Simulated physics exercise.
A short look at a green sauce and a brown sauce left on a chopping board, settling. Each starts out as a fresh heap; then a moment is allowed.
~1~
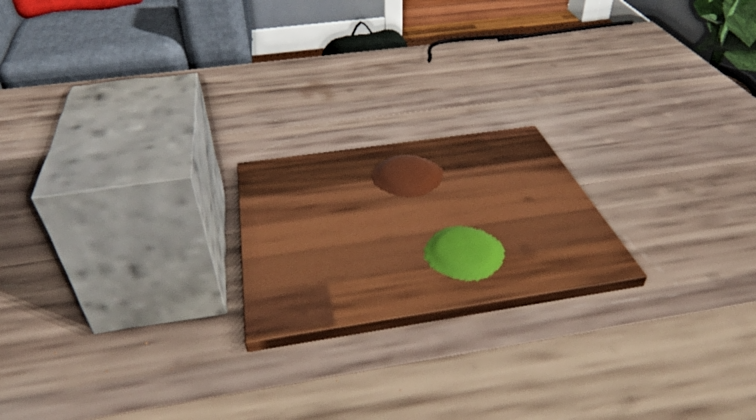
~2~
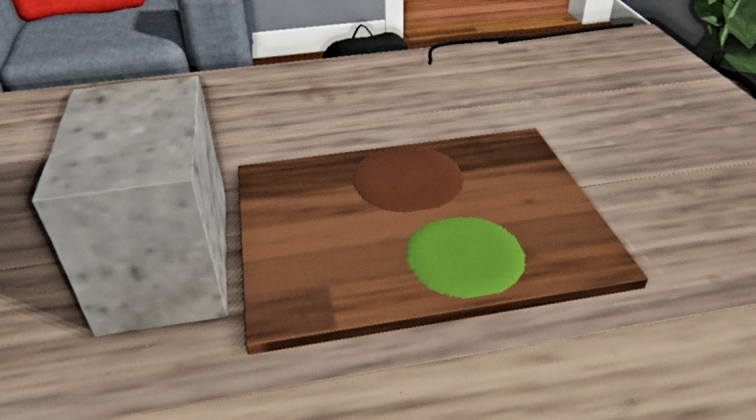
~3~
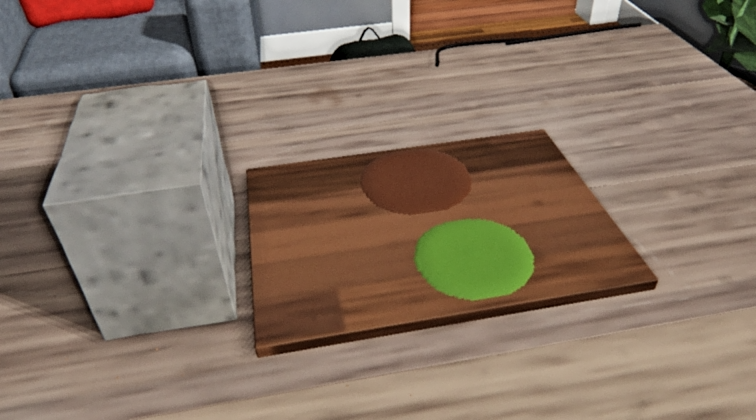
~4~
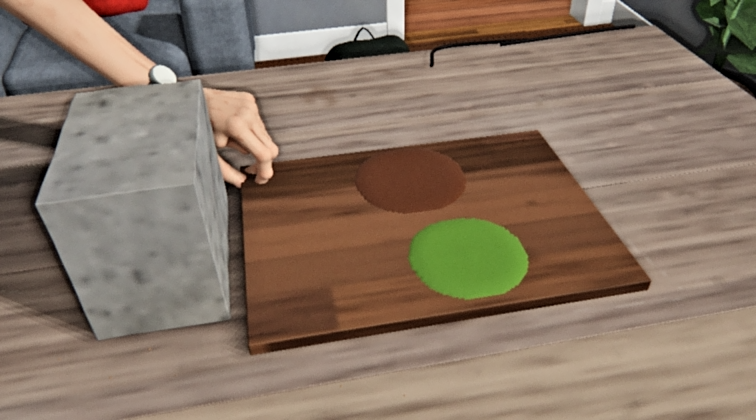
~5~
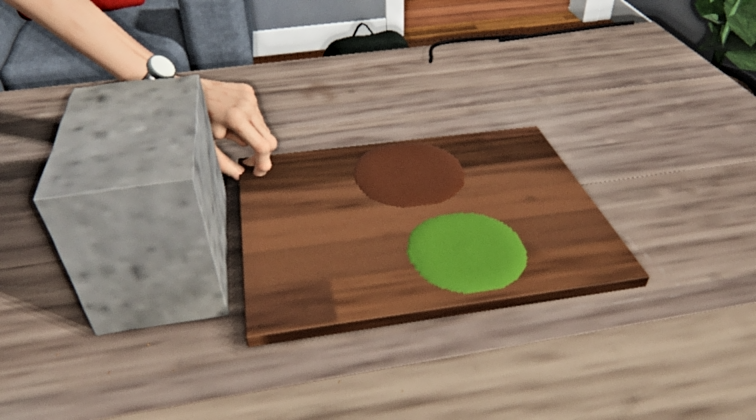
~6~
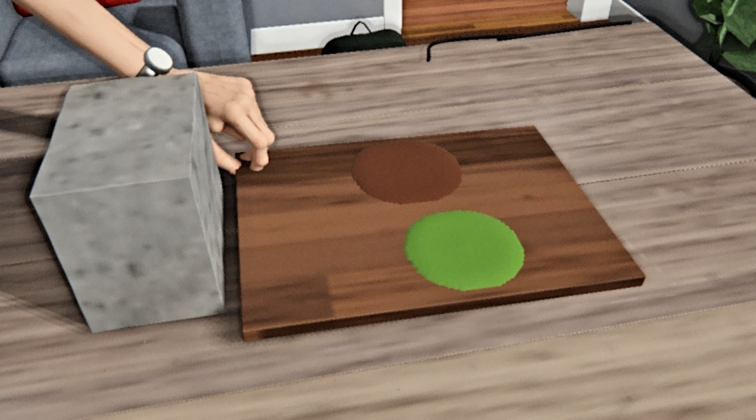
Green and brown sauces spread flat on a chopping board, then a hand grips its end.
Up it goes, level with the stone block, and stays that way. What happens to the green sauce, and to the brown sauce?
The green sauce ends up off it, the brown sauce ends up off it.
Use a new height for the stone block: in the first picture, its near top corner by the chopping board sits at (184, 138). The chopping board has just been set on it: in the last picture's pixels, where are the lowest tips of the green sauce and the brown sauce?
At (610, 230), then at (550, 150).
Soon after, slope about 28°; the green sauce has crept down a long way; the brown sauce has crept down a long way.
Later, the green sauce is dripping off the low end; the brown sauce is dripping off the low end.
In the end, slope about 28°; the green sauce is dripping off the low end; the brown sauce is dripping off the low end.
